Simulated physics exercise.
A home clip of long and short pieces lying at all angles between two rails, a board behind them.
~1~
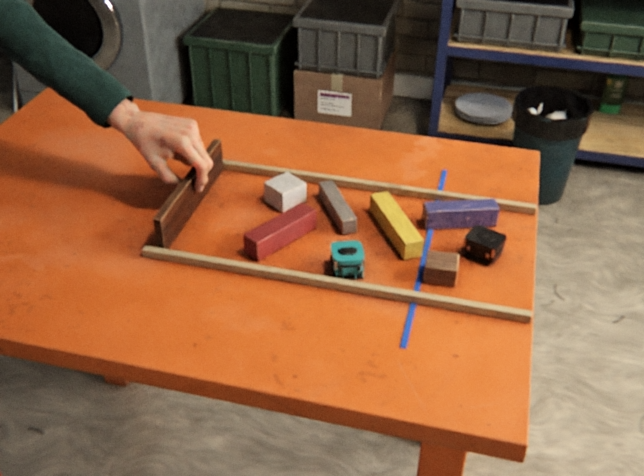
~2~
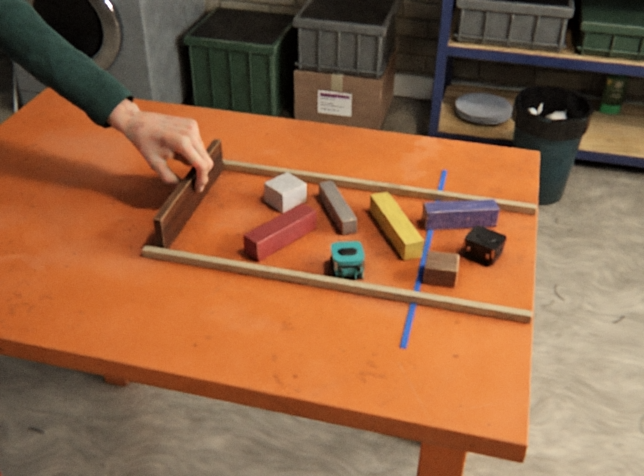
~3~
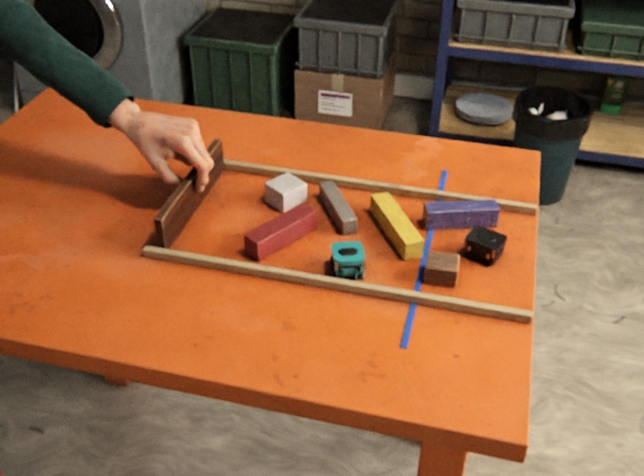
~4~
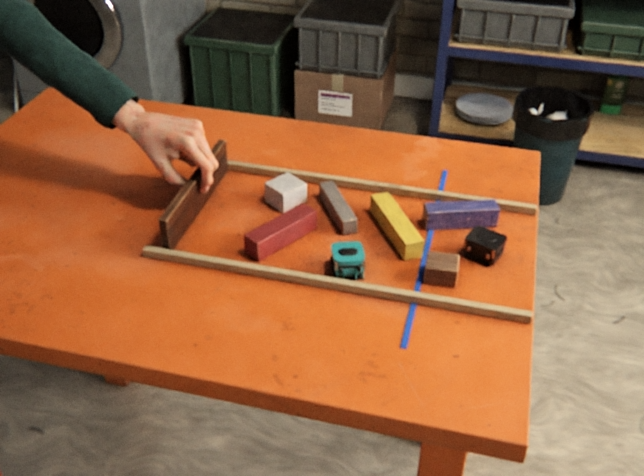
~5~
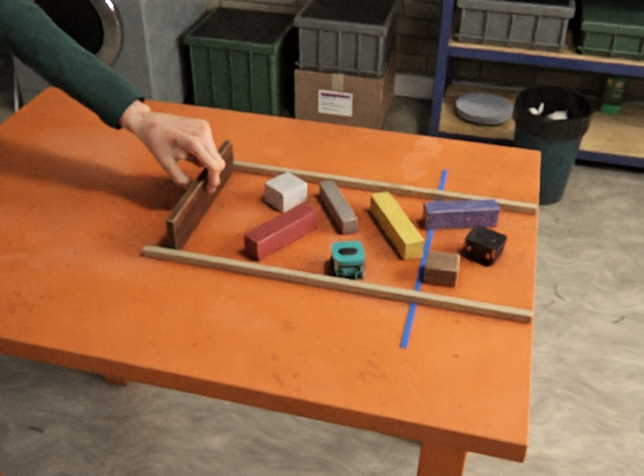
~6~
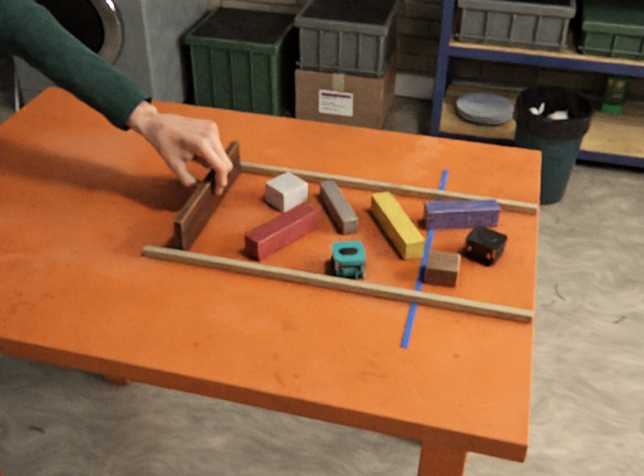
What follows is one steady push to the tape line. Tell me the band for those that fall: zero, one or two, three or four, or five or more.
Outcome: The number that fall off is zero.
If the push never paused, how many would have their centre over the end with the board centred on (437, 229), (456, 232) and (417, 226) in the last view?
Past the end: 0, 1 and 0.
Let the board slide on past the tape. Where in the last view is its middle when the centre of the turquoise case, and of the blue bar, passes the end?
About (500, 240), and (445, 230) for the other.
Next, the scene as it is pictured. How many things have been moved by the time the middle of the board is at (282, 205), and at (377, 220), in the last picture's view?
By then 3, and 6.
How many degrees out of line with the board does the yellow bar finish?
Near 15 degrees.
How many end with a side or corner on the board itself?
The number is 2.
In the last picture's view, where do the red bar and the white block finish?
The red bar at (436, 255), the white block at (450, 213).
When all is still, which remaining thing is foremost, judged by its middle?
That is the blue bar.
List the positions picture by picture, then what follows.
Black case (484, 246); blue bar (460, 214); brown block (441, 268); board (191, 192); tape (427, 245), in the first frame.
Blue bar (460, 215); red bar (281, 232), in the second frame.
Brown block (442, 269); yellow bar (396, 225), in the third frame.
Black case (485, 247); white block (286, 193), in the fourth frame.
Blue bar (461, 215); board (203, 193), in the fifth frame.
Black case (485, 247); blue bar (461, 215); brown block (442, 269); board (210, 194); tape (428, 245), in the sixth frame.
Soon after, none off yet; black case at rest near (485, 247); blue bar at rest near (461, 215); brown block at rest near (442, 269).
Then, none off yet; black case at rest near (485, 247); blue bar moved a little near (472, 216); brown block at rest near (442, 269).
At rest, the number that fall off is zero.
